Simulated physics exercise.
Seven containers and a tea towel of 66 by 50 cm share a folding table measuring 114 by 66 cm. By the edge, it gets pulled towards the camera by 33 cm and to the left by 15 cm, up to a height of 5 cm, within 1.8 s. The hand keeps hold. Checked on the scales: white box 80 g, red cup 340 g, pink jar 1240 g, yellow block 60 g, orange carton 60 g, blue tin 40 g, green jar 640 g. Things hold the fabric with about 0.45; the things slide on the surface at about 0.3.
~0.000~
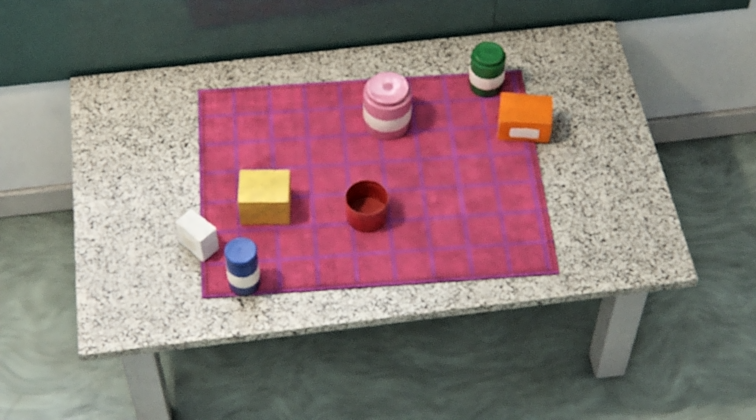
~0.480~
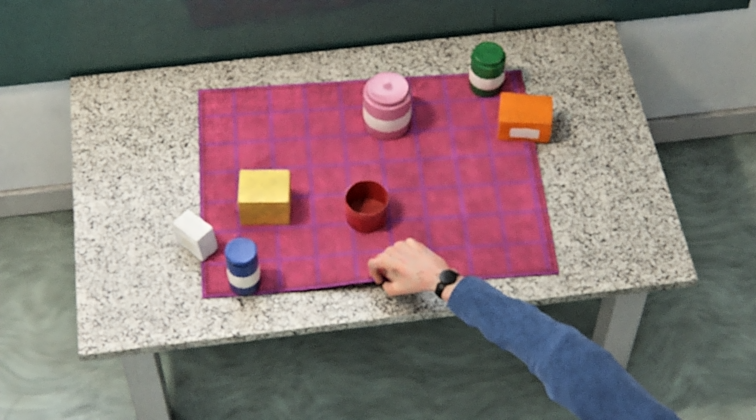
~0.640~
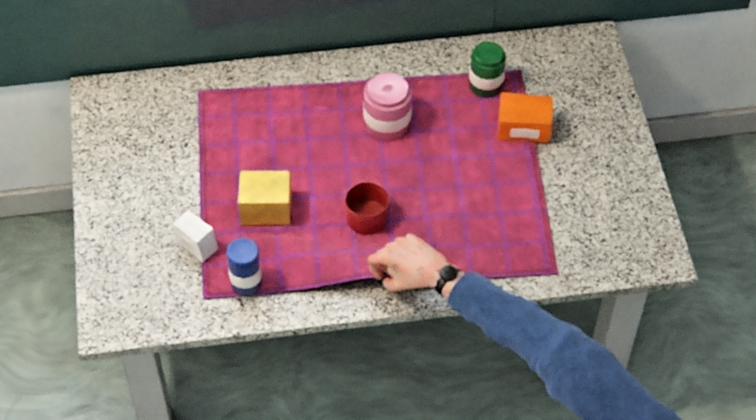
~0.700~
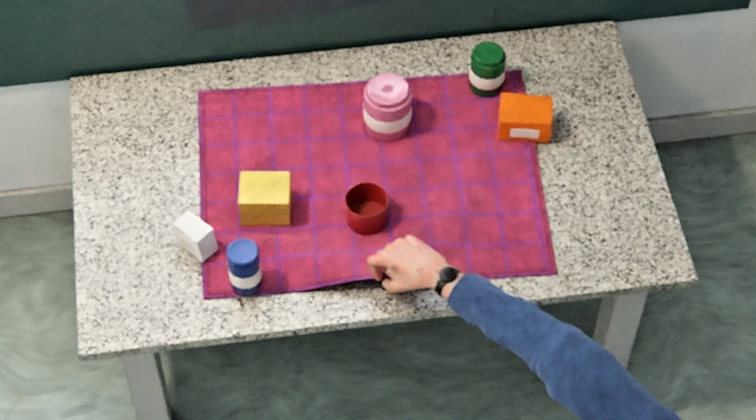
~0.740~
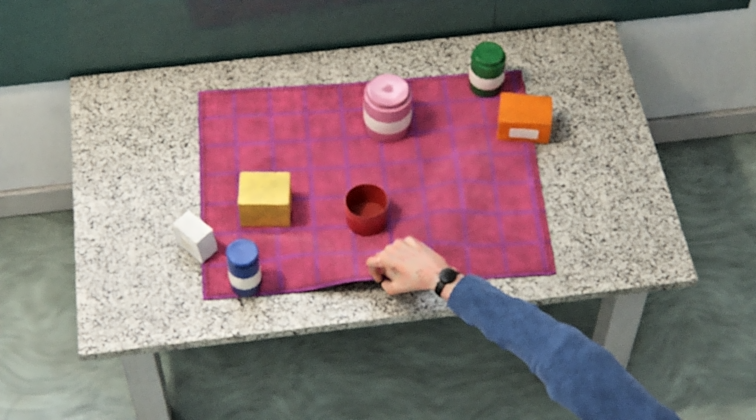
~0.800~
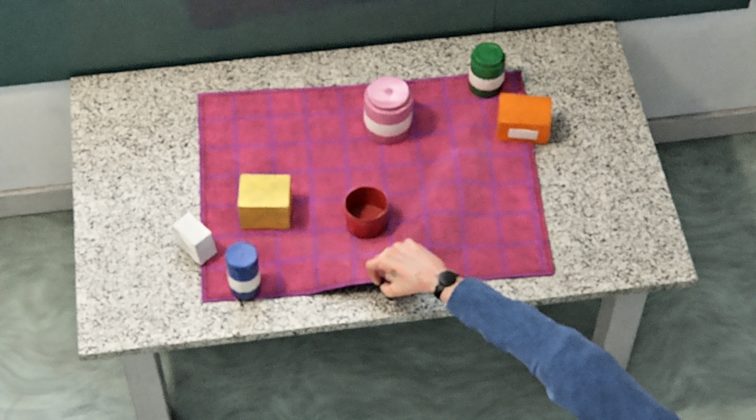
A hand grips the red cloth's near edge and tugs it slightly towards the camera.
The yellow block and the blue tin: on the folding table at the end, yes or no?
Yellow block: No. Blue tin: No.
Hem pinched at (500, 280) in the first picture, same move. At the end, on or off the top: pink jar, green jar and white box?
Outcome: Pink jar keeps its place; green jar keeps its place; white box keeps its place.
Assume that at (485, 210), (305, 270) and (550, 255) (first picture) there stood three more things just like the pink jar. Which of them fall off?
Off the top, off the top, off the top.
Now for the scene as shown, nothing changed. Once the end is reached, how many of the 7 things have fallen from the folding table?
Total: 4.
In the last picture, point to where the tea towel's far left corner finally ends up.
Around pixel (142, 290).
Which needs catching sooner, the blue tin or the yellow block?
First: Blue.
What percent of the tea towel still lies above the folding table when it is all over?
Around 35 percent.
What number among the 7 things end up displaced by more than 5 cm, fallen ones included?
All told, 7.
By 1.2 s, 95 % of the tea towel is still over the top; blue tin 9 cm off its start, yellow block 9 cm off its start, red cup 10 cm off its start.
By 1.6 s, 75 % of the tea towel is still over the top; blue tin over the edge, yellow block 21 cm off its start, red cup 22 cm off its start.
By 2.0 s, 50 % of the tea towel is still over the top; blue tin over the edge, yellow block 34 cm off its start at (225, 344), red cup 33 cm off its start at (316, 359).
By 2.4 s, 35 % of the tea towel is still over the top; yellow block over the edge, blue tin over the edge, red cup over the edge.
By 4.0 s, 35 % of the tea towel is still over the top; yellow block over the edge, blue tin over the edge, red cup over the edge, pink jar 41 cm off its start at (352, 260).
